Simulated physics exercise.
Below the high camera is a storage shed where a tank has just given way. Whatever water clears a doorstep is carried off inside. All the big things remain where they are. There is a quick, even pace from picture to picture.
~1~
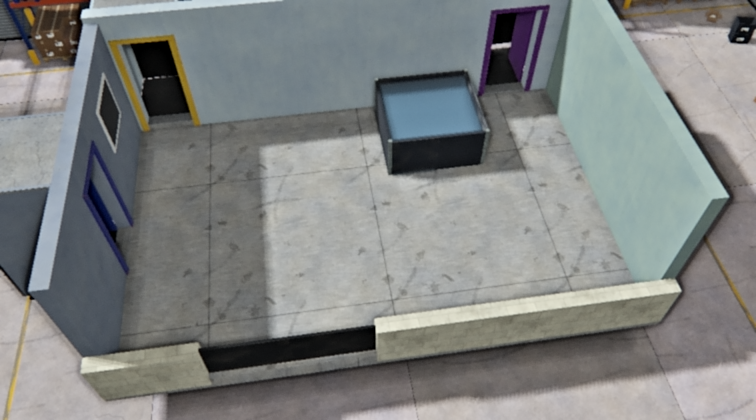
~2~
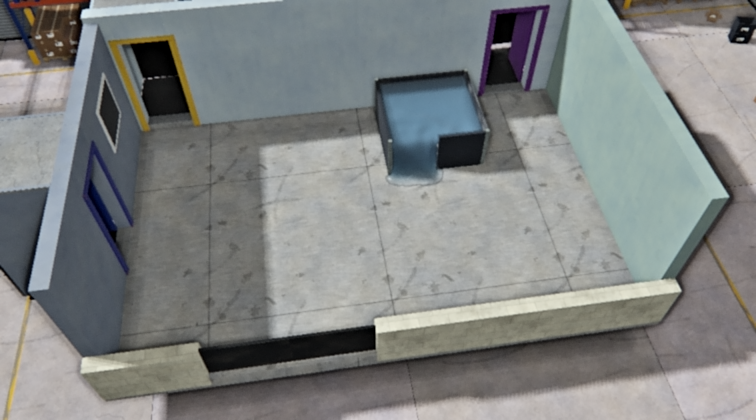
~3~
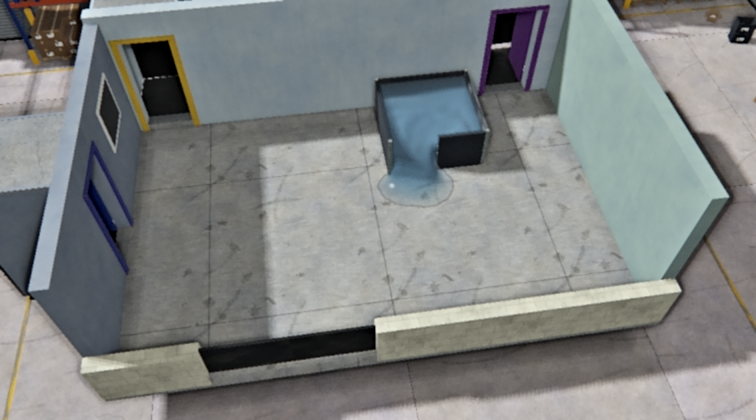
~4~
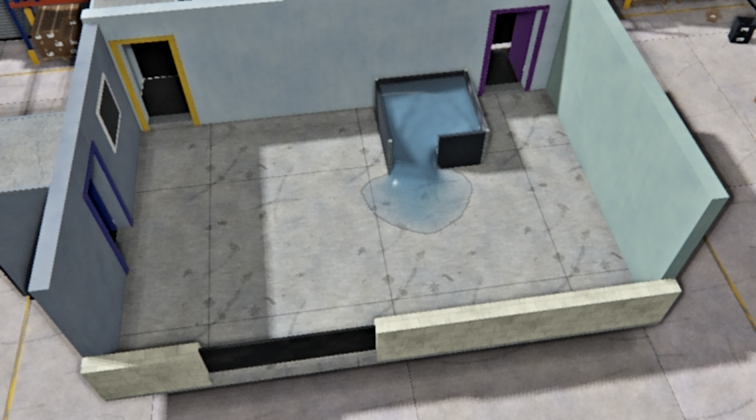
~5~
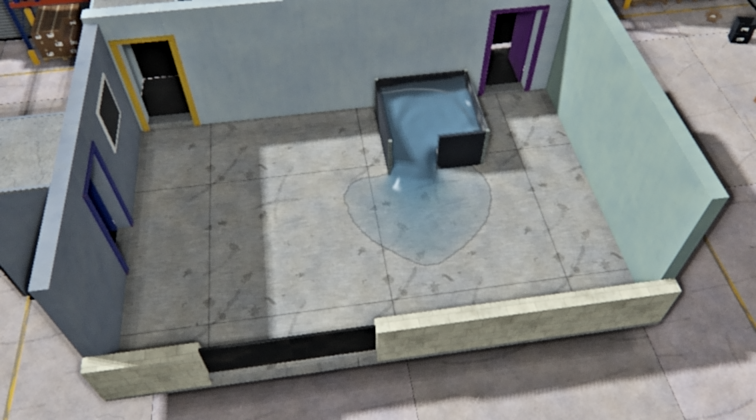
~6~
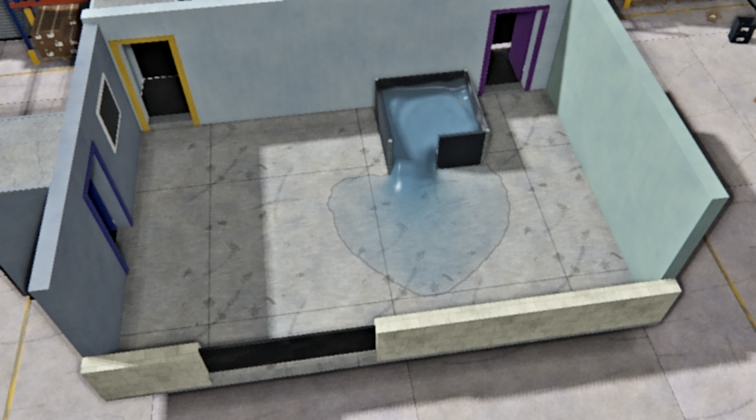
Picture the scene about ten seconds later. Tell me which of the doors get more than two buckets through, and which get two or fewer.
Sorted out: The blue door gets more than two; the yellow door gets two or fewer; the purple door gets more than two.
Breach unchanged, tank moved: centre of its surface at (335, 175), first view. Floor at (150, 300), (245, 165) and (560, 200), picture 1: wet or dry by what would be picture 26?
I'd say swamped for the first, still dry for the second and swamped for the third.
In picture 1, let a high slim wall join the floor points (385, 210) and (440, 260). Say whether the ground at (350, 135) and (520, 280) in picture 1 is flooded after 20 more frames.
The first point ends up spared and the second ends up swamped.
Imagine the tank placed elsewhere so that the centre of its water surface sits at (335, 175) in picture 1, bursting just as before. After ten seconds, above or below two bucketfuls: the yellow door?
I'd say the yellow door never reaches the line.
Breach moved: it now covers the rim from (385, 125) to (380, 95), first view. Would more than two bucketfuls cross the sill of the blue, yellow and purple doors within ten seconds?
Well, the blue door overshoots, the yellow door overshoots, and the purple door comes up short.
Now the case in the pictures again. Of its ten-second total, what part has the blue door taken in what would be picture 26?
Around 0 percent.
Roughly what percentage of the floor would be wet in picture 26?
I'd put it at roughly 45 per cent.
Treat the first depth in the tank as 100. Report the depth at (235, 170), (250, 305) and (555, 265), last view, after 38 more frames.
Going place by place: 0 %, 6 % and 10 %.
A moment on, water covers 30 % of the floor; the blue door not reached, the yellow door not reached, the purple door not reached.
Next, water covers 40 % of the floor; the blue door not reached, the yellow door not reached, the purple door not reached.
Then, water covers 45 % of the floor; the blue door not reached, the yellow door not reached, the purple door not reached.
Later, water covers 80 % of the floor; the blue door under two buckets in, the yellow door wet at the sill, nothing in, the purple door under two buckets in.
In the end, water covers 95 % of the floor; the blue door over two buckets in, the yellow door wet at the sill, nothing in, the purple door over two buckets in.
